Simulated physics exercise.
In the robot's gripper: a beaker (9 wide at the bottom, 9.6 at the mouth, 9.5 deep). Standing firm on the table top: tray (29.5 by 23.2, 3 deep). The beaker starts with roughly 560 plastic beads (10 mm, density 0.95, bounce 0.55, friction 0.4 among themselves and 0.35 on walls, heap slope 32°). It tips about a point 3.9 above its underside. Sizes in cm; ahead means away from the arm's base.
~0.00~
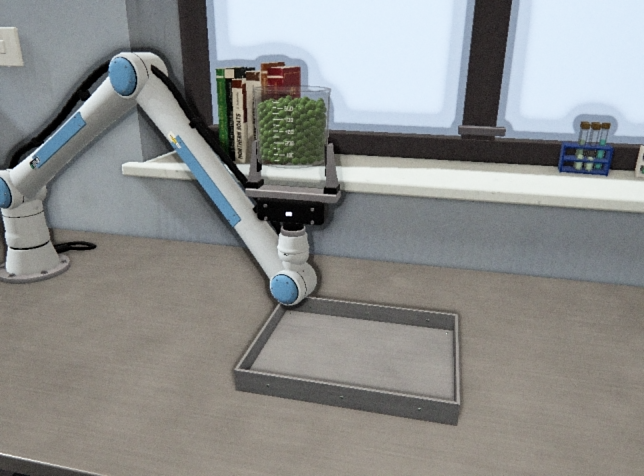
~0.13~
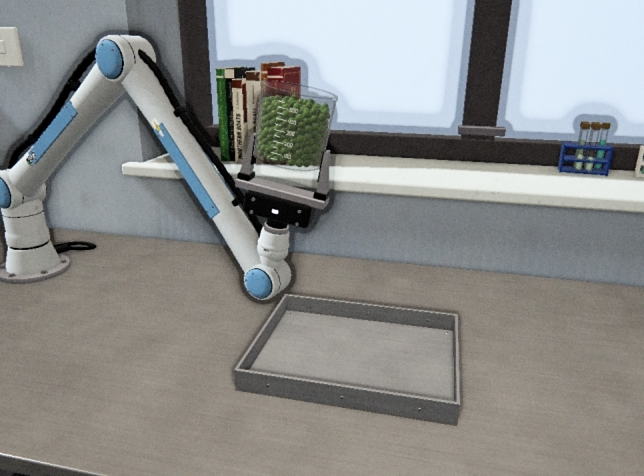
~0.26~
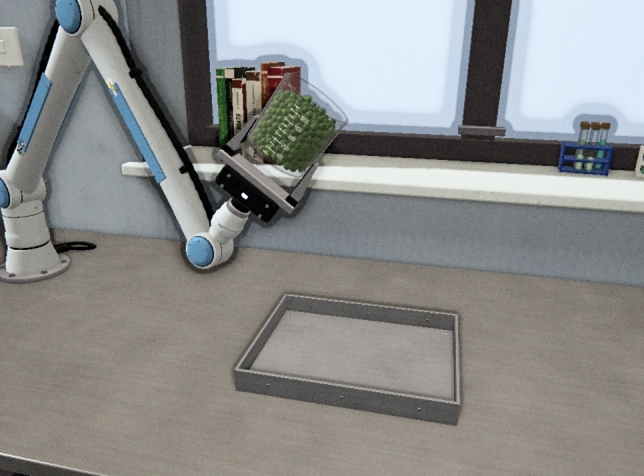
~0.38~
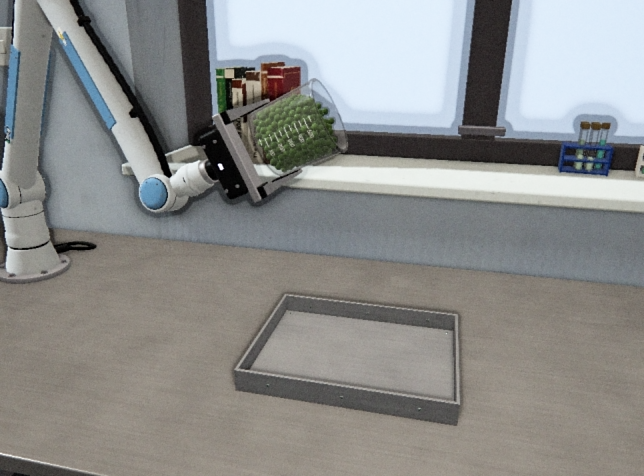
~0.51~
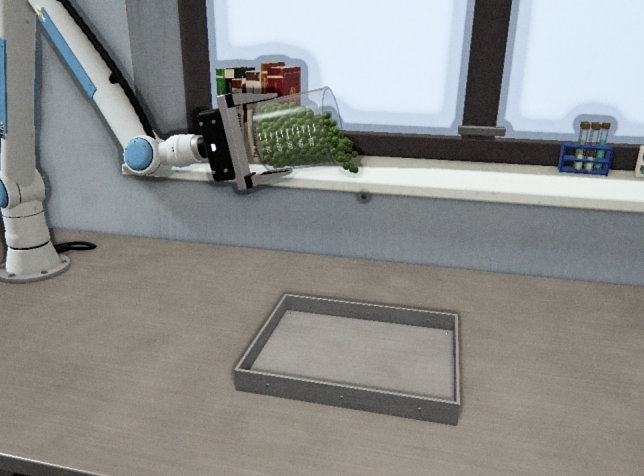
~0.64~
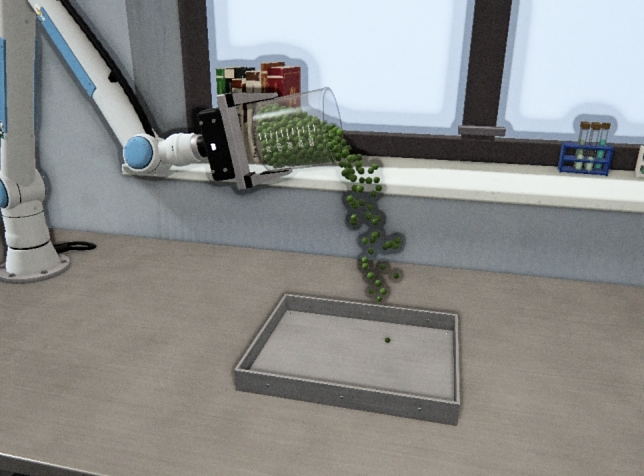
Above a grey table, a robot arm tips a clear beaker rightward and green beads pour out.
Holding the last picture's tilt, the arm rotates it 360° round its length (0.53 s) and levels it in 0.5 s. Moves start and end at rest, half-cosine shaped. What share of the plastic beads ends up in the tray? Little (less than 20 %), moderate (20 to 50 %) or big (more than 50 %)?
Answer: Moderate; 20 to 50 % of the plastic beads finish in the tray.
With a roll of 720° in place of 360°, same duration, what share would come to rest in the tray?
It would be near 25 per cent.
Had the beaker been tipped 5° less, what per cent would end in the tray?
It would be near 20 per cent.
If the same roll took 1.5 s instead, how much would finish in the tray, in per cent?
In that case some 50 per cent.
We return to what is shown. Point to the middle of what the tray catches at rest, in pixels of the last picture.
Near (409, 356).
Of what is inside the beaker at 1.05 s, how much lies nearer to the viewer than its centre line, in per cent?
Roughly 35 per cent.
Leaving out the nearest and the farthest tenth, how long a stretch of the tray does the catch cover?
About 20 cm.
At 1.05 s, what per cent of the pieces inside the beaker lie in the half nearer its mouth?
About 35 per cent.
After 1.05 s, tipped 79°, highest piece 38 above the table; 411 in the beaker, 93 in the tray, 9 on the table or floor, 43 in flight or on a rim.
After 1.46 s, tipped 29°, highest piece 38 above the table; 362 in the beaker, 155 in the tray, 20 on the table or floor, 19 in flight or on a rim.
After 1.87 s, upright, highest piece 38 above the table; 362 in the beaker, 167 in the tray, 27 on the table or floor.
After 2.57 s, upright, highest piece 38 above the table; 362 in the beaker, 167 in the tray, 27 on the table or floor.
In the end, 362 in the beaker, 167 in the tray, 27 on the table or floor. That is 30 % in the tray.
